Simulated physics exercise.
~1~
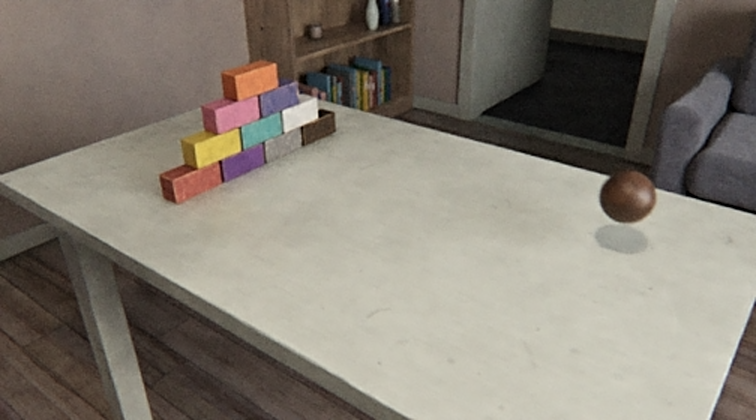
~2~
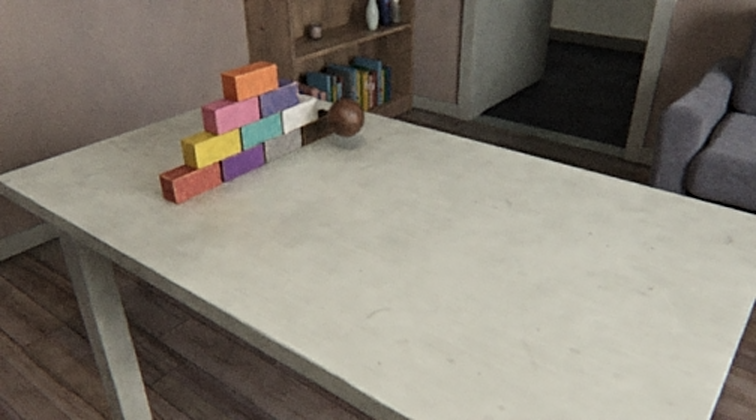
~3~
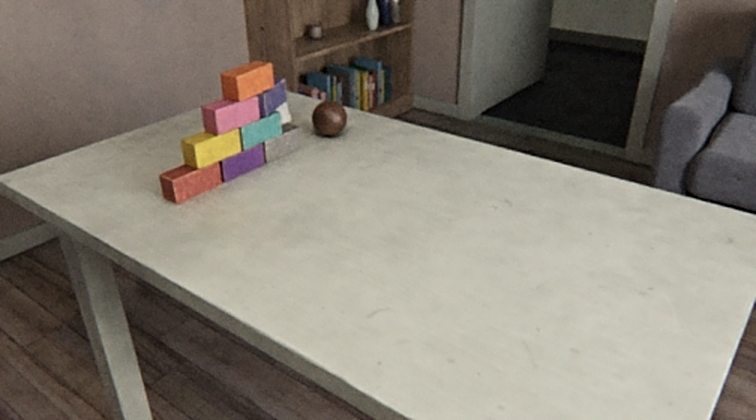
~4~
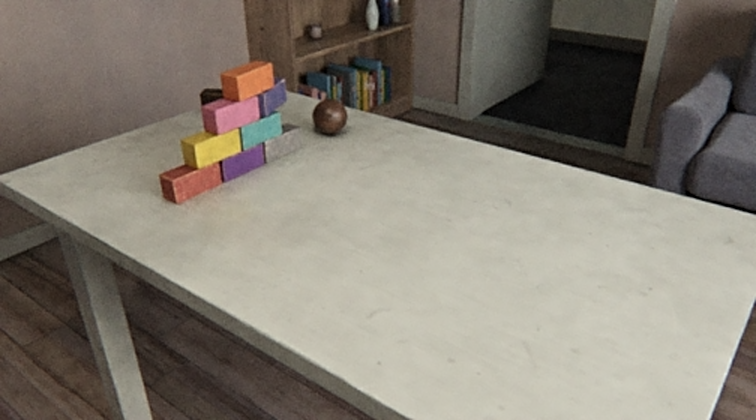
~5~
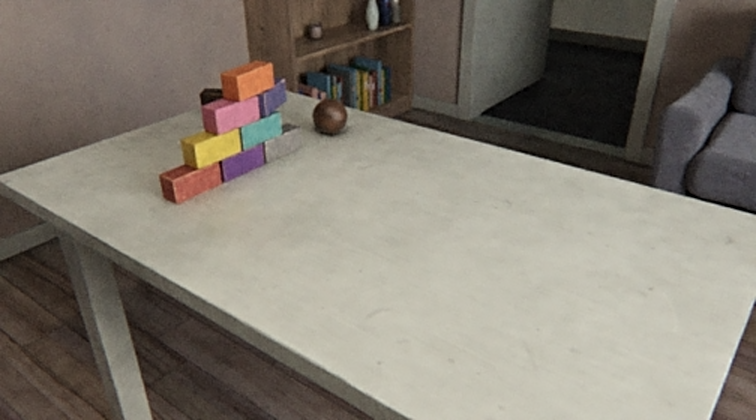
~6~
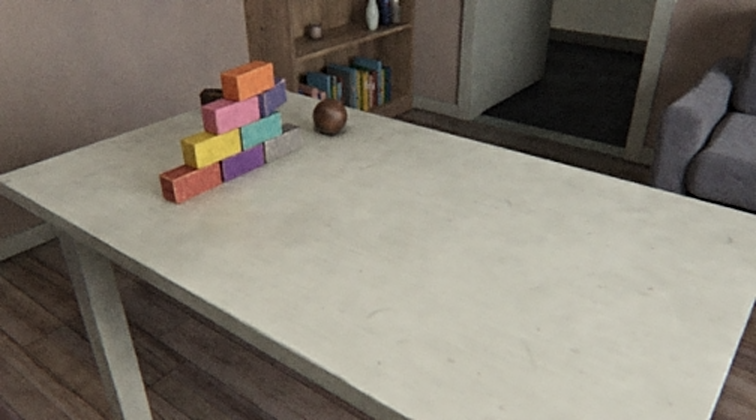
A brown ball hits the stacked blocks and displaces a few, but most stay piled.
